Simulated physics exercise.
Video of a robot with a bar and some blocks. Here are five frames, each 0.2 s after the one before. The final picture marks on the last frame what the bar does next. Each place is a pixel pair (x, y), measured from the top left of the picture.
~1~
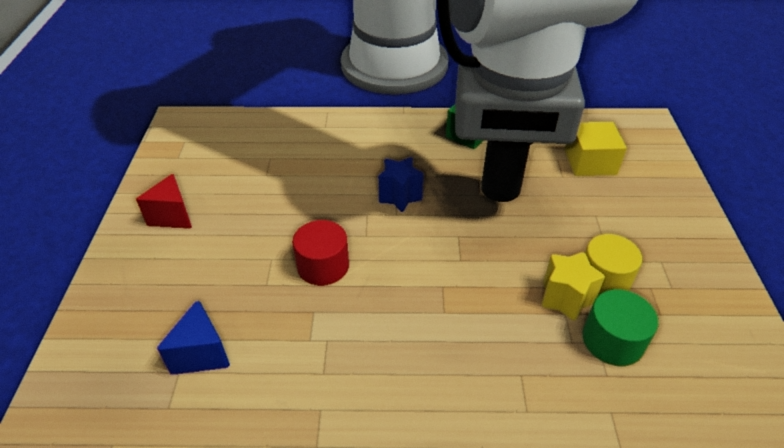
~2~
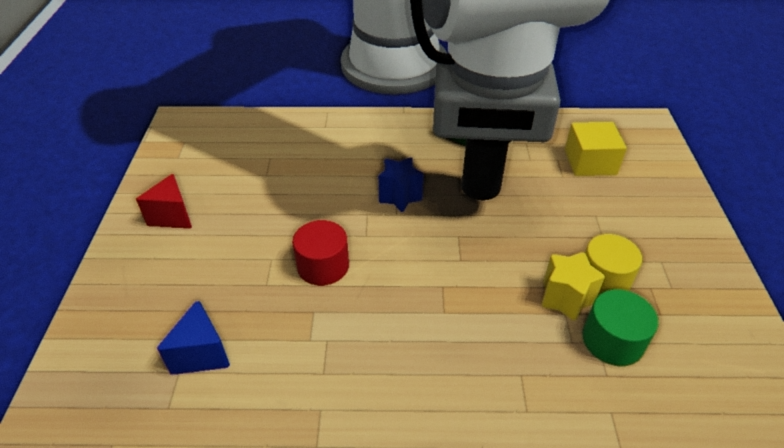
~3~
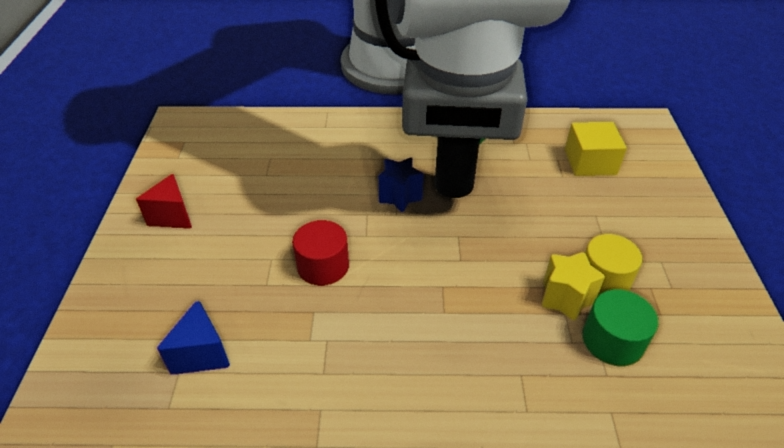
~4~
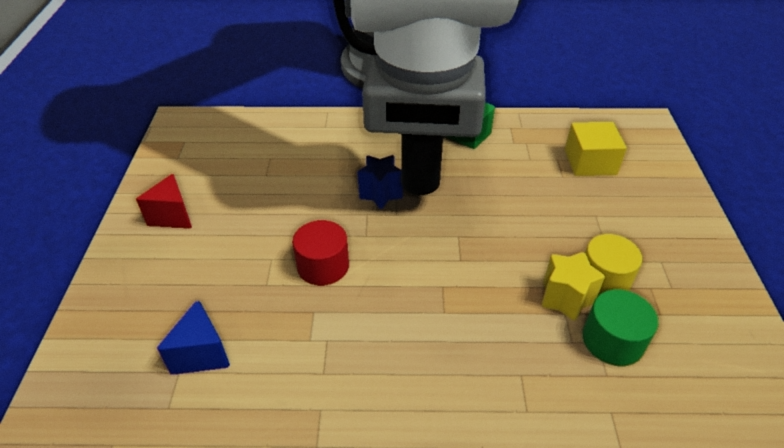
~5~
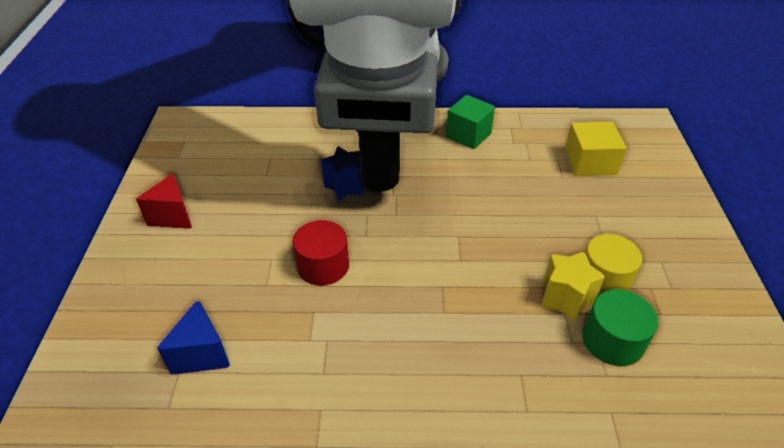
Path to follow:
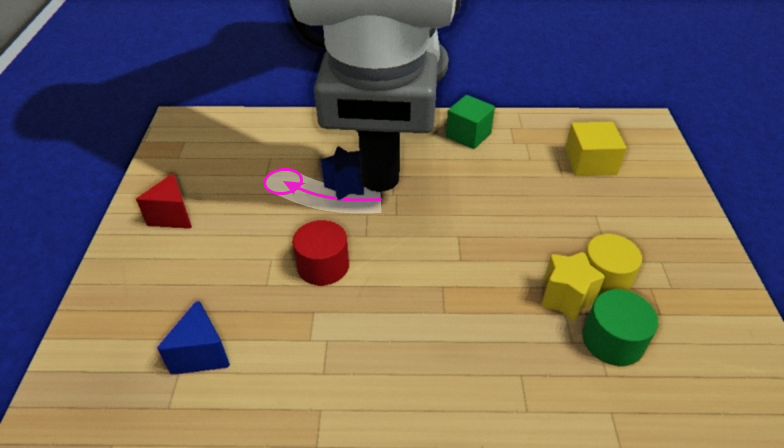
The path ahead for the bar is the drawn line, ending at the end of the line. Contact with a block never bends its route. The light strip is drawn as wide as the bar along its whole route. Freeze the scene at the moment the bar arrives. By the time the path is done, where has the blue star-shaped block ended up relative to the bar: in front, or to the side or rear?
At that point it is off to one side or behind.
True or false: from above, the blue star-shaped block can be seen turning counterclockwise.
That statement is not accurate.
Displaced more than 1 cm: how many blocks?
It will shift just one block.
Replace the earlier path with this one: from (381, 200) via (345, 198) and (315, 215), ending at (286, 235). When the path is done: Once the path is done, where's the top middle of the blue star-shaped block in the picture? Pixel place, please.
Pixel (316, 154).
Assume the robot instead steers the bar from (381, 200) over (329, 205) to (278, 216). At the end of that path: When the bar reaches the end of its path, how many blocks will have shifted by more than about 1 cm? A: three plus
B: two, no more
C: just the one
Option C.
The line goes from (381, 200) by way of (345, 199) and (311, 193) to (283, 181).
On the path given first. One third of the way, bar (343, 179); blue star-shaped block (323, 154), turned 50° clockwise.
Two thirds of the way, bar (308, 173); blue star-shaped block (304, 144), turned 80° clockwise.
At the end, bar (280, 161); red circular block unmoved; blue star-shaped block (295, 135), turned 115° clockwise.
